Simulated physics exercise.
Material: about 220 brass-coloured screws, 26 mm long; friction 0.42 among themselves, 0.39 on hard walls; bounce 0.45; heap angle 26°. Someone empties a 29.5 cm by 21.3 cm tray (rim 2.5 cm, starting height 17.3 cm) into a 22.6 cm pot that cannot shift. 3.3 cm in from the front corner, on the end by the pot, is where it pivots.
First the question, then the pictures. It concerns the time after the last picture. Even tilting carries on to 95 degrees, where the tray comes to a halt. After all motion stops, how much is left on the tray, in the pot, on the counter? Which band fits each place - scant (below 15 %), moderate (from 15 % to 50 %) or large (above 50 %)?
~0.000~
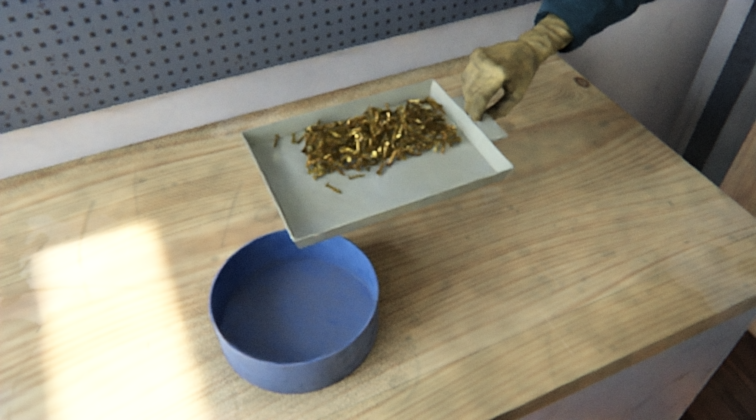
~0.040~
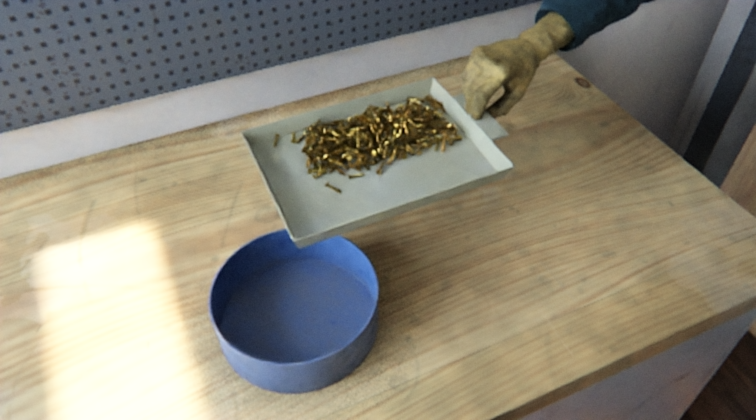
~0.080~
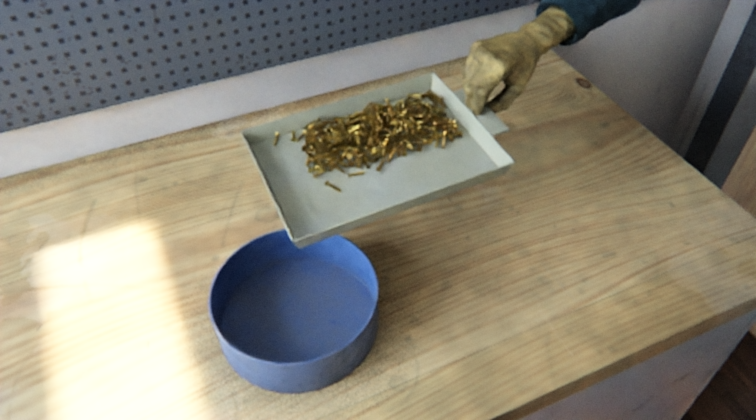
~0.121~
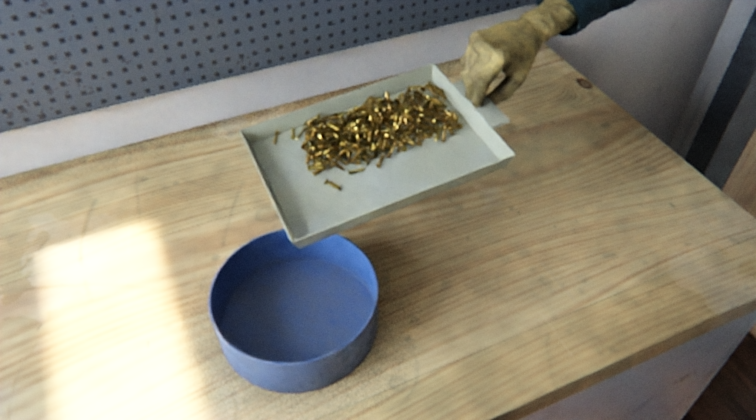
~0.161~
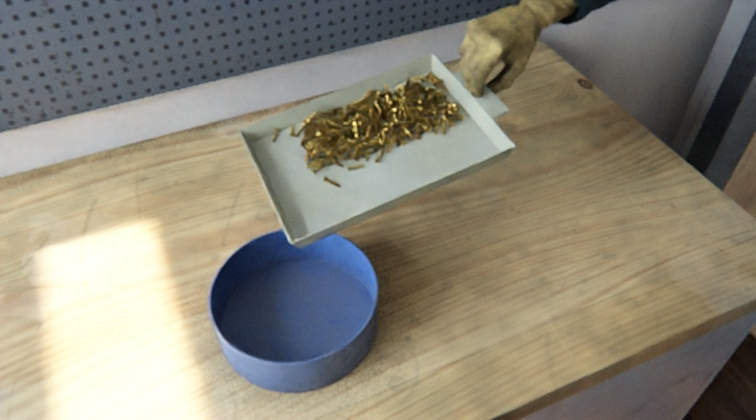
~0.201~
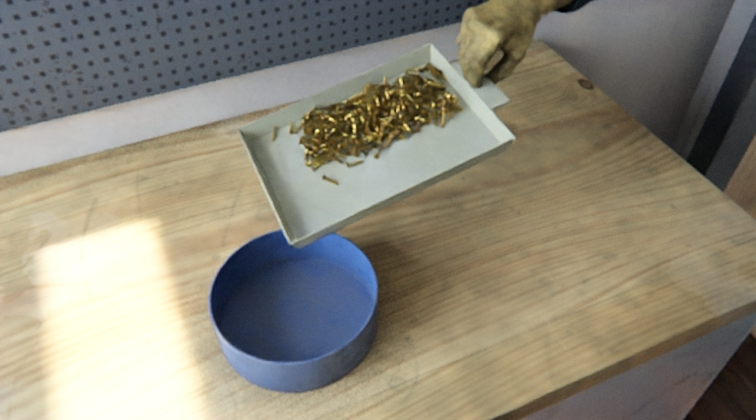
Tray - scant; pot - large; counter - moderate.
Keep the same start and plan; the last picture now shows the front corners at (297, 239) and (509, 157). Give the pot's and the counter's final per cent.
The pot gets 95 and the counter 5.
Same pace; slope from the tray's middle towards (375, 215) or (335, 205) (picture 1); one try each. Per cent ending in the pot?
Some 75 and 95 per cent.
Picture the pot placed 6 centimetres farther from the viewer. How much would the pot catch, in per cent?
Share in pot: Approx. 80 %.
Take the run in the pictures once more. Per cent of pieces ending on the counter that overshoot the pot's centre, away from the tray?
Estimate: Roughly 100 per cent of the pieces.
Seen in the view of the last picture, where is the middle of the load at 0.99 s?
At about (248, 238).
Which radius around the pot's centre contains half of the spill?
I'd say close to 18 centimetres.
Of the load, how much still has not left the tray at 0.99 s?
It's roughly 45 percent.
After 0.67 s, tilt 51 degrees; the tray holds 100 %, the pot 0 %.
Then, at 0.99 s, tilt 78 degrees; the tray holds 45 %, the pot 25 %.
After 1.40 s, tilt 95 degrees; the tray holds 0 %, the pot 60 %.
In the end, at 2.3 s, tray 0 %, pot 65 %, counter 35 %.
